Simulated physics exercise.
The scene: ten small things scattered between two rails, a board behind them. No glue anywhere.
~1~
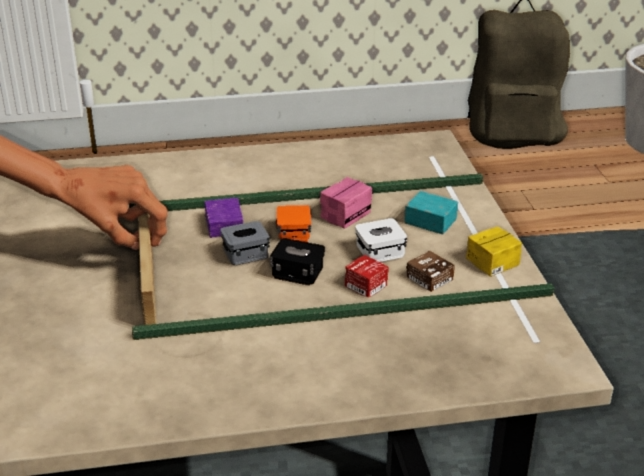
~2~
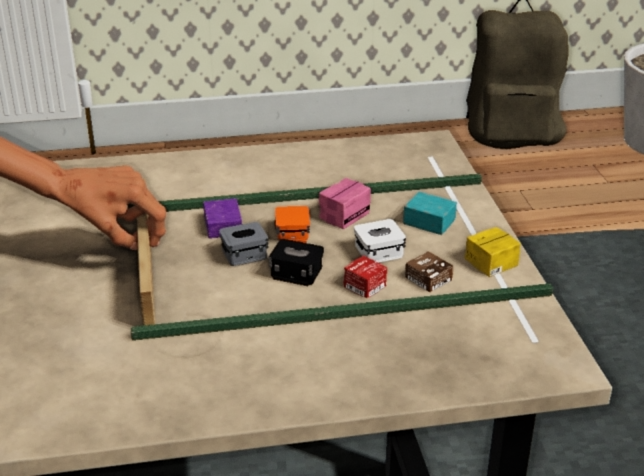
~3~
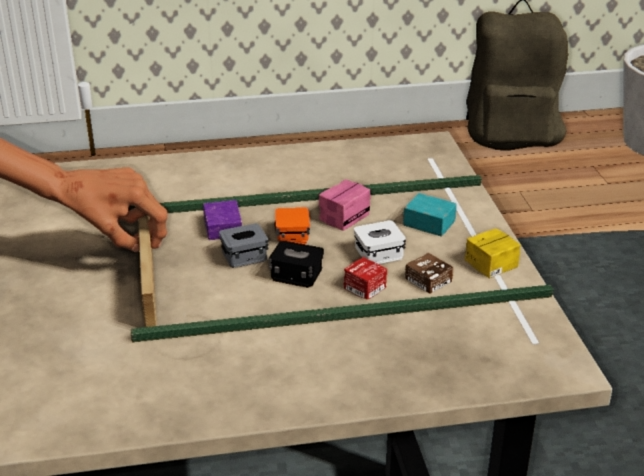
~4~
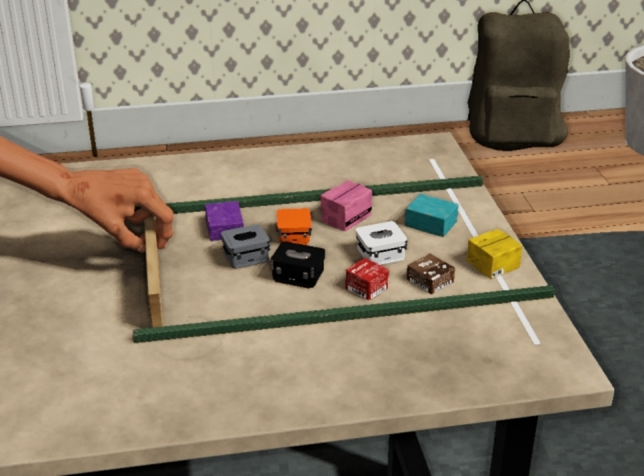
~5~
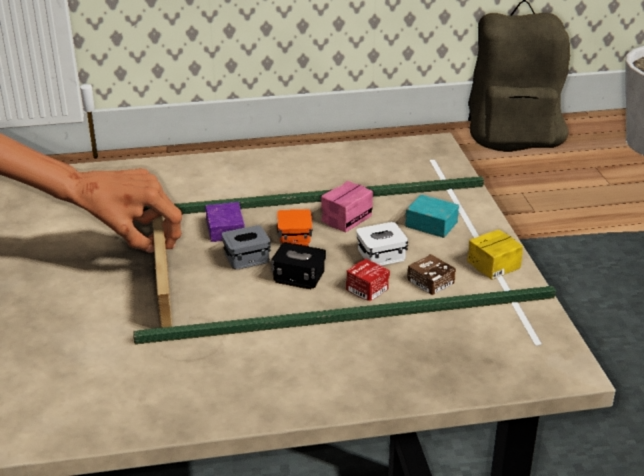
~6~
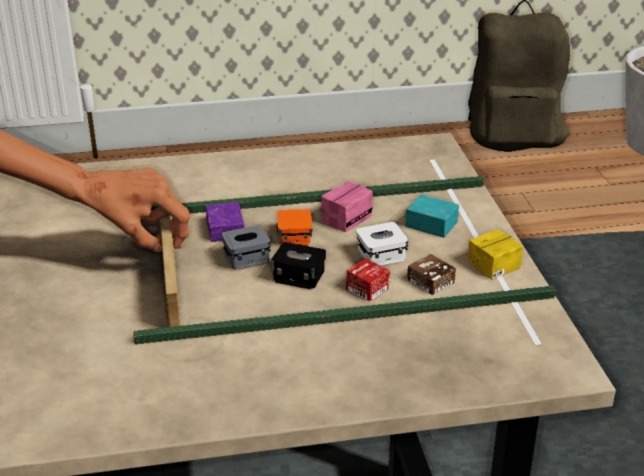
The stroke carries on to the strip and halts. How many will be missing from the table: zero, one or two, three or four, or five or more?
Here the number that fall off is five or more.
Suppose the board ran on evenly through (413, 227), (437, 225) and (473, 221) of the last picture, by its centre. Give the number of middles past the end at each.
Past the end: 0, 2 and 6.
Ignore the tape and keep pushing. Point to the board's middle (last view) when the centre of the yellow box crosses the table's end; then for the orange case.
For the yellow box at (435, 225), for the orange case at (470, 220).
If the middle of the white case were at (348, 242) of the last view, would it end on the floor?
It drops off.
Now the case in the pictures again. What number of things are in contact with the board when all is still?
The number is 4.
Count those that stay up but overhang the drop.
0 of them.
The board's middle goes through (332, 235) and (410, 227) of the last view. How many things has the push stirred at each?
The counts are 7 and 10.
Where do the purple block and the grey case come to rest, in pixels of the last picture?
Near (475, 198) and (497, 226).
Soon after, none off yet; yellow box at rest near (495, 254); turquoise block at rest near (432, 215); brown box at rest near (431, 274).
After that, none off yet; yellow box at rest near (495, 254); turquoise block at rest near (433, 215); brown box at rest near (431, 274).
And then, none off yet; yellow box displaced about its own width near (524, 253); turquoise block displaced about its own width near (501, 215); brown box displaced well along near (496, 272).
In the end, the number that fall off is five or more; gone, orange case, pink box, white case, brown box, turquoise block and yellow box.
